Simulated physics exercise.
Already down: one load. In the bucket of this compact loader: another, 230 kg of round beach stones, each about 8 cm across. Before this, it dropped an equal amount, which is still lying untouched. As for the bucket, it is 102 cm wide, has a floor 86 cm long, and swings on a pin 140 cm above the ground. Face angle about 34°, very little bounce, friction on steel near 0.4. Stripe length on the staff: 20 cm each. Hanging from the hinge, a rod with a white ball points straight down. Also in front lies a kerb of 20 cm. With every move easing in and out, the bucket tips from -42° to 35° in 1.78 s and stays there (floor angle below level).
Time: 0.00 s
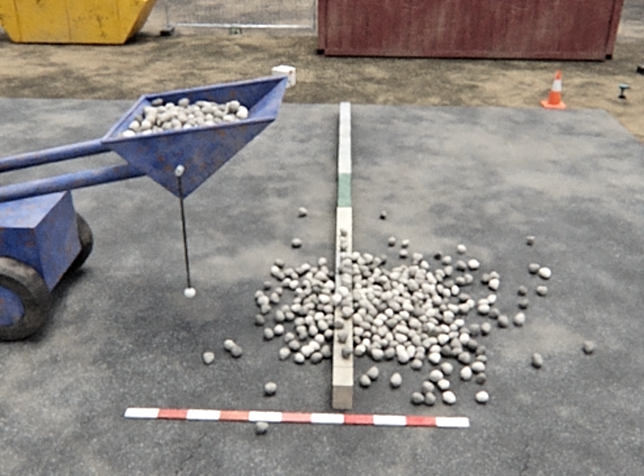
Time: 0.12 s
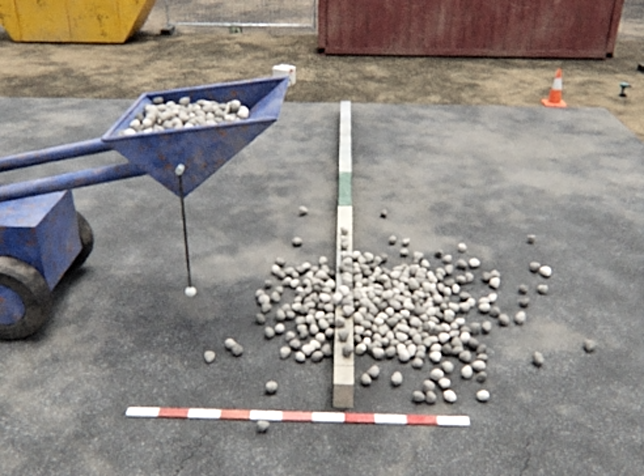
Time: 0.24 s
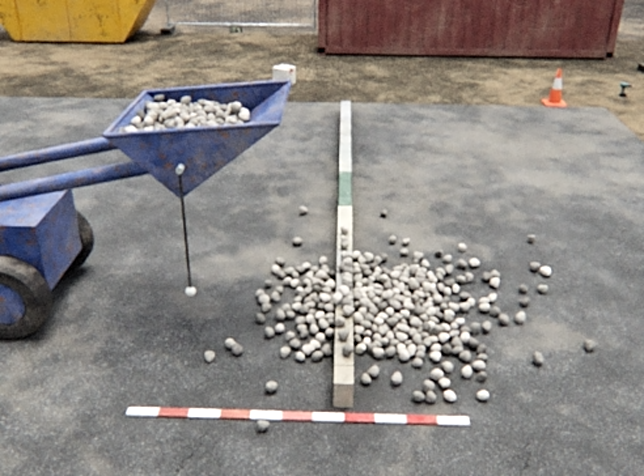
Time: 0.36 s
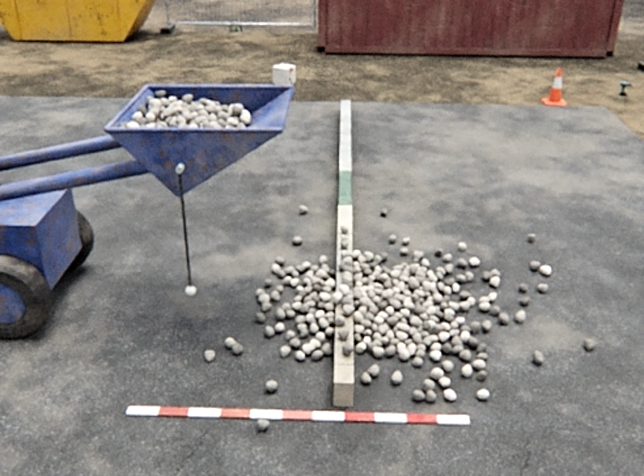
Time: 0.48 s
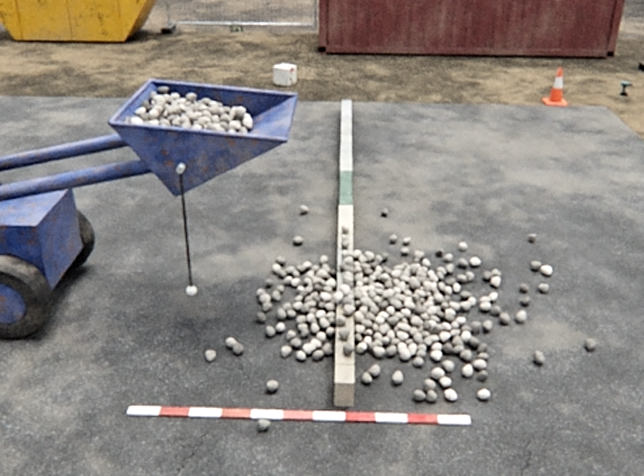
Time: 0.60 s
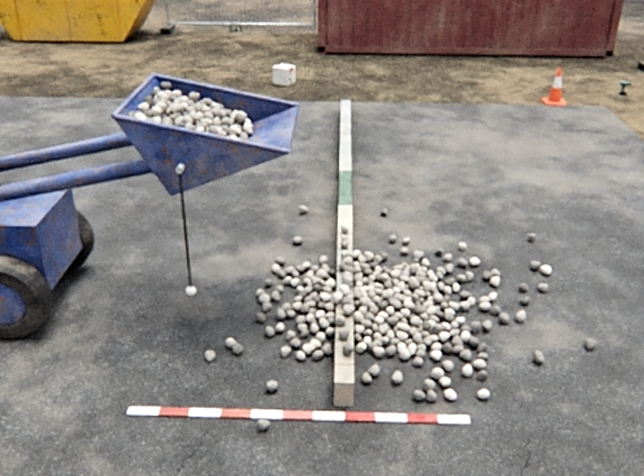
A loader's blue bucket of stones tilts forward to the right, its front lip lowering.
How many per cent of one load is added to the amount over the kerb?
About 24 per cent of a load.
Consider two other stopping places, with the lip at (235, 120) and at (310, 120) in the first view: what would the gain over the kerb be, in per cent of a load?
Near 0 in a hundred, then near 70 in a hundred.
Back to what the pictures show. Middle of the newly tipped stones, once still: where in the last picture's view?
Around (317, 297) in the last picture.
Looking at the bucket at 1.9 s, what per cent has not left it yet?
About 35 per cent.
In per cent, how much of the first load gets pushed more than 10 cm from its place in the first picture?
I'd say roughly 10 per cent of them.
After 1.3 s the floor is at 23°; in per cent of one load, 99 in the bucket, 29 on this side of the kerb, 71 over the kerb; the foremost stones are at (541, 290).
After 1.9 s the floor is at 35°; in per cent of one load, 37 in the bucket, 92 on this side of the kerb, 71 over the kerb; the foremost stones are at (541, 290).
After 2.2 s the floor is at 35°; in per cent of one load, 1 in the bucket, 116 on this side of the kerb, 83 over the kerb; the foremost stones are at (541, 290).
After 4.8 s the floor is at 35°; in per cent of one load, 0 in the bucket, 105 on this side of the kerb, 95 over the kerb; the foremost stones are at (541, 290). Net gain over the kerb, 24.
